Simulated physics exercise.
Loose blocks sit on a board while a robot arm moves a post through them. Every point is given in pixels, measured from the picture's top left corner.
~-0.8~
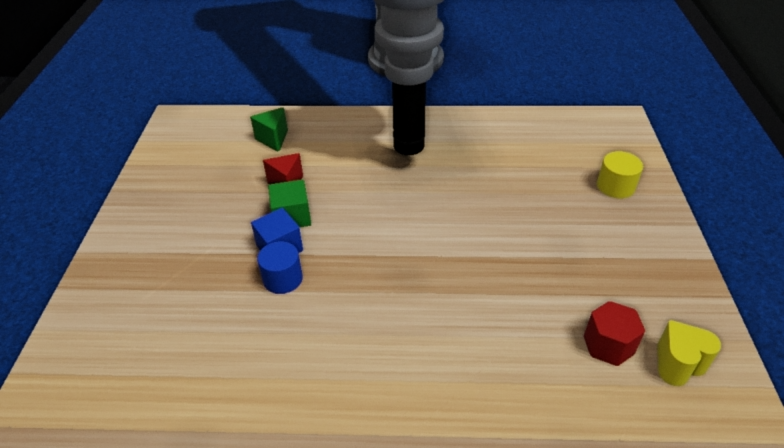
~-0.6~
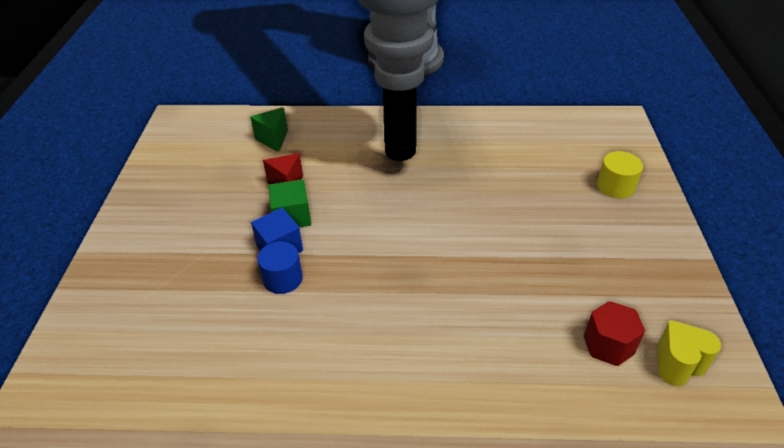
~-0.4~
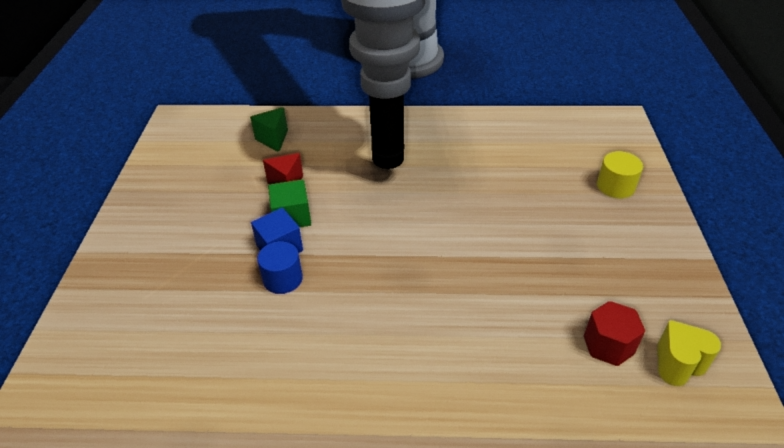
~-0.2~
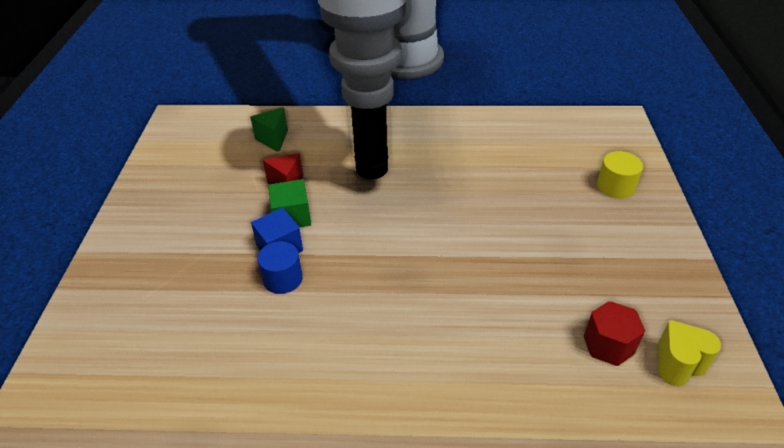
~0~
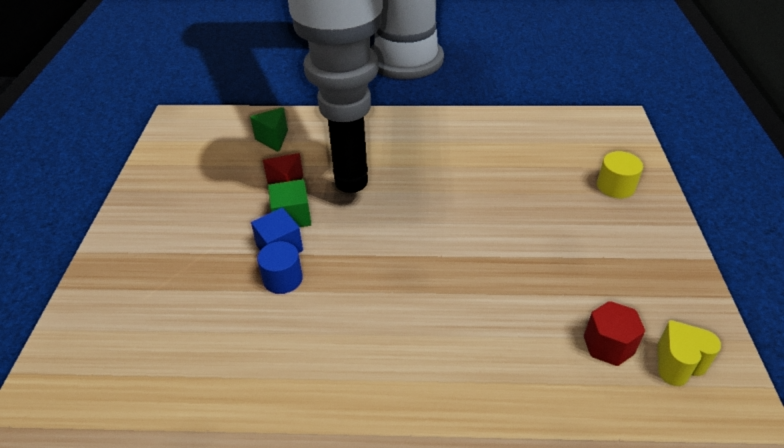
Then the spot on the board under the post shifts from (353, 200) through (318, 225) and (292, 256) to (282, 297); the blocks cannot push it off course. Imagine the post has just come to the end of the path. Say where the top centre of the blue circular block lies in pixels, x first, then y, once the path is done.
Close to (260, 304).
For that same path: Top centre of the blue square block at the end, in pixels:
Most likely (246, 241).
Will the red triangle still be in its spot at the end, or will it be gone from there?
Answer: Unmoved.
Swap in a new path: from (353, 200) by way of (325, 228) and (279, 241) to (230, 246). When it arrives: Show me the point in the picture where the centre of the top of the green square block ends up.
Its top middle will sit at (260, 194).
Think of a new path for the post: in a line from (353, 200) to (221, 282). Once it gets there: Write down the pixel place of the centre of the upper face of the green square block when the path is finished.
It is going to be at (266, 197).
What follows on the original path. One third of the way, post (315, 208); green square block (280, 195), turned 20° clockwise.
Two thirds of the way, post (288, 240); blue square block (249, 238), turned 15° clockwise; blue circular block (275, 262); green square block (274, 196), turned 35° clockwise.
At the end, post (278, 279); blue square block (246, 241), turned 35° clockwise; blue circular block (259, 304); red triangle unmoved; green square block (274, 196), turned 35° clockwise.
